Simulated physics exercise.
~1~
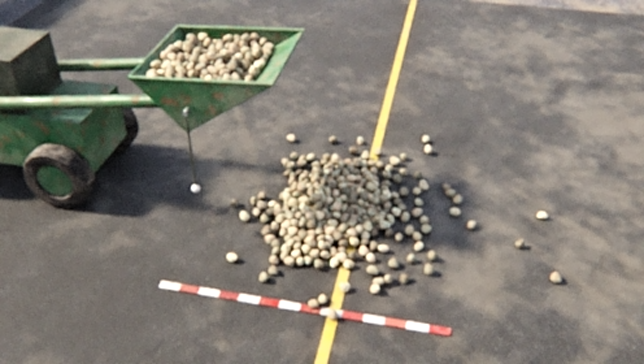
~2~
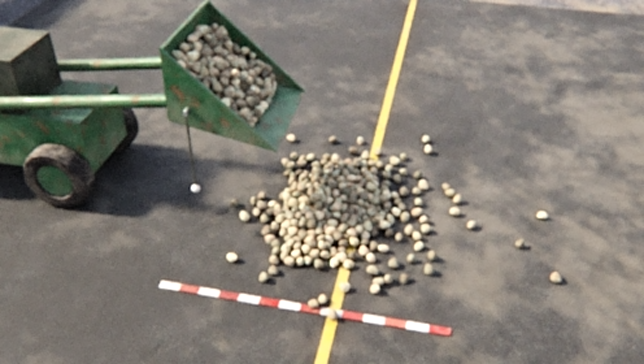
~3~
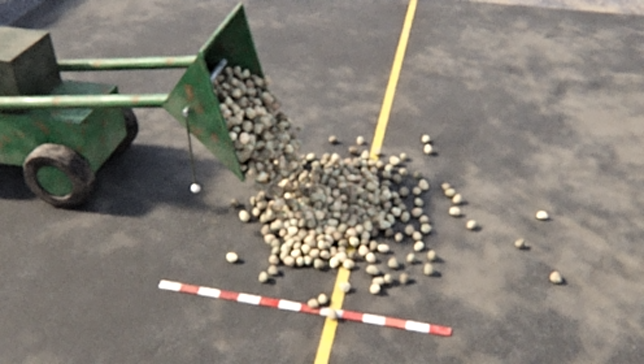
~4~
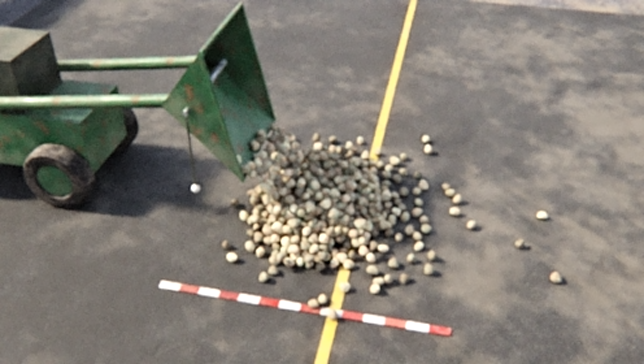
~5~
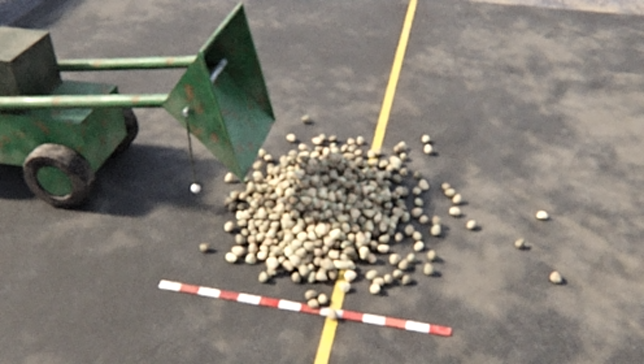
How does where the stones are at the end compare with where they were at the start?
At the start some of the stones were up in the green bucket and the rest lay on the ground, while at the end they were all on the ground, so as a whole they sat lower and a little farther right.
A green loader tipped its bucketful of pale round stones onto a heap already lying across a yellow line. Most of the new stones landed on the near side, only a few more ended up past the line, and the emptied bucket stayed tilted.
